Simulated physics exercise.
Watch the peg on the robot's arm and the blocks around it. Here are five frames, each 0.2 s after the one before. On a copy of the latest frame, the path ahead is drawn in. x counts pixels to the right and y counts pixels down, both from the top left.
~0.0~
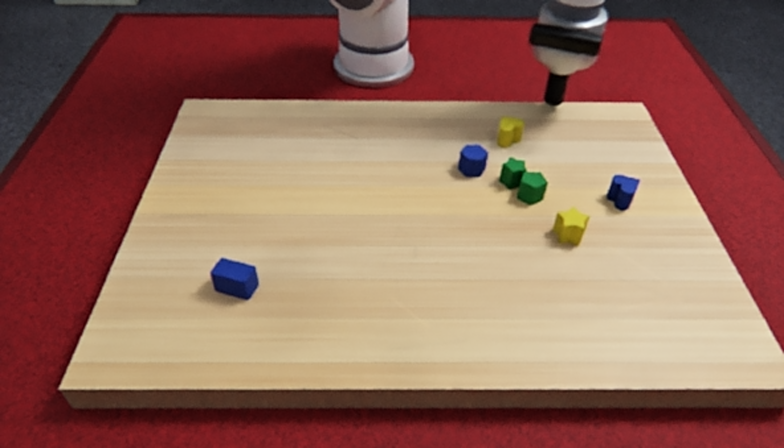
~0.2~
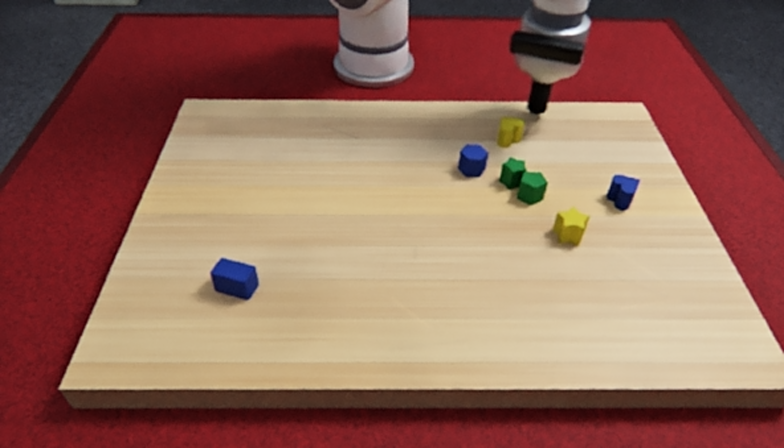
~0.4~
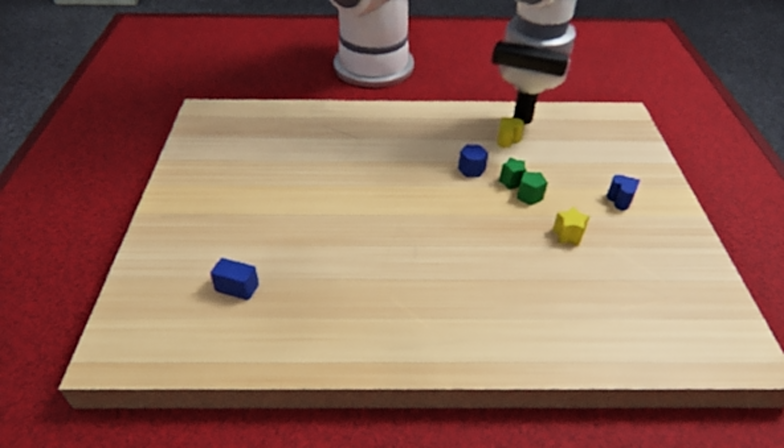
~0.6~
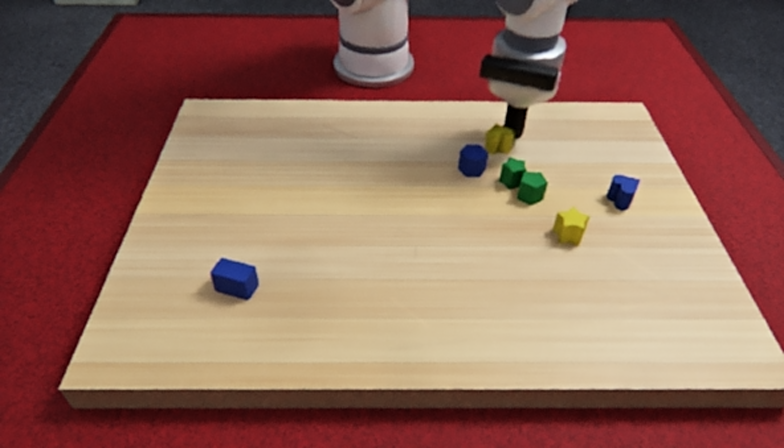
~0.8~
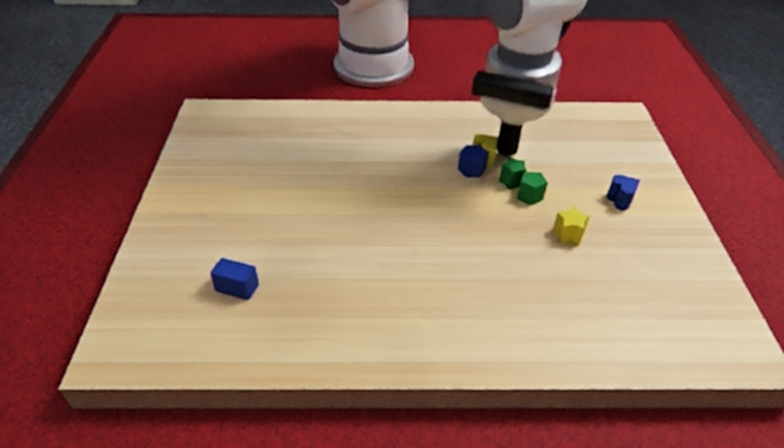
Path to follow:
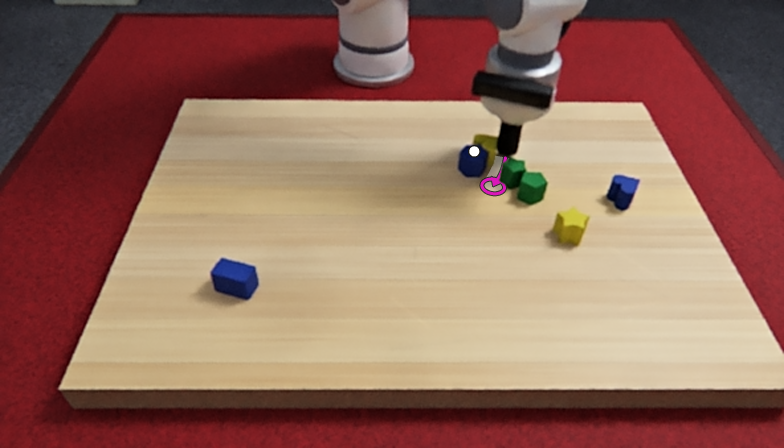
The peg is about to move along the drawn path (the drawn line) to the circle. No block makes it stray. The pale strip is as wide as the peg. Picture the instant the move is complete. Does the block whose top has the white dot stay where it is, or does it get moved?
By then it is still where it was.
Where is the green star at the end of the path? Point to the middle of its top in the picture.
Its top middle is near (516, 176).
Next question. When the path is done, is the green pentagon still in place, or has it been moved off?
The green pentagon is moved.
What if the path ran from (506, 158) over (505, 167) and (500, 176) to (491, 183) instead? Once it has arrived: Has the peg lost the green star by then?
Yes, that is what happens.
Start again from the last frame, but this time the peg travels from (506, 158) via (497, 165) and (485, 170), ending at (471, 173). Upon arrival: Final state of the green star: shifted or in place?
Undisturbed, or as good as.
The drawn path runs from (506, 158) via (503, 167) and (499, 177), ending at (493, 186); the dot is on the blue hexagon.
The first path, step by step. Halfway along, peg at (503, 166); green star at (517, 169), turned 20° anticlockwise; green pentagon at (537, 181).
At the end, peg at (494, 180); blue hexagon not moved; green star at (516, 176), turned 80° anticlockwise; green pentagon at (541, 183).
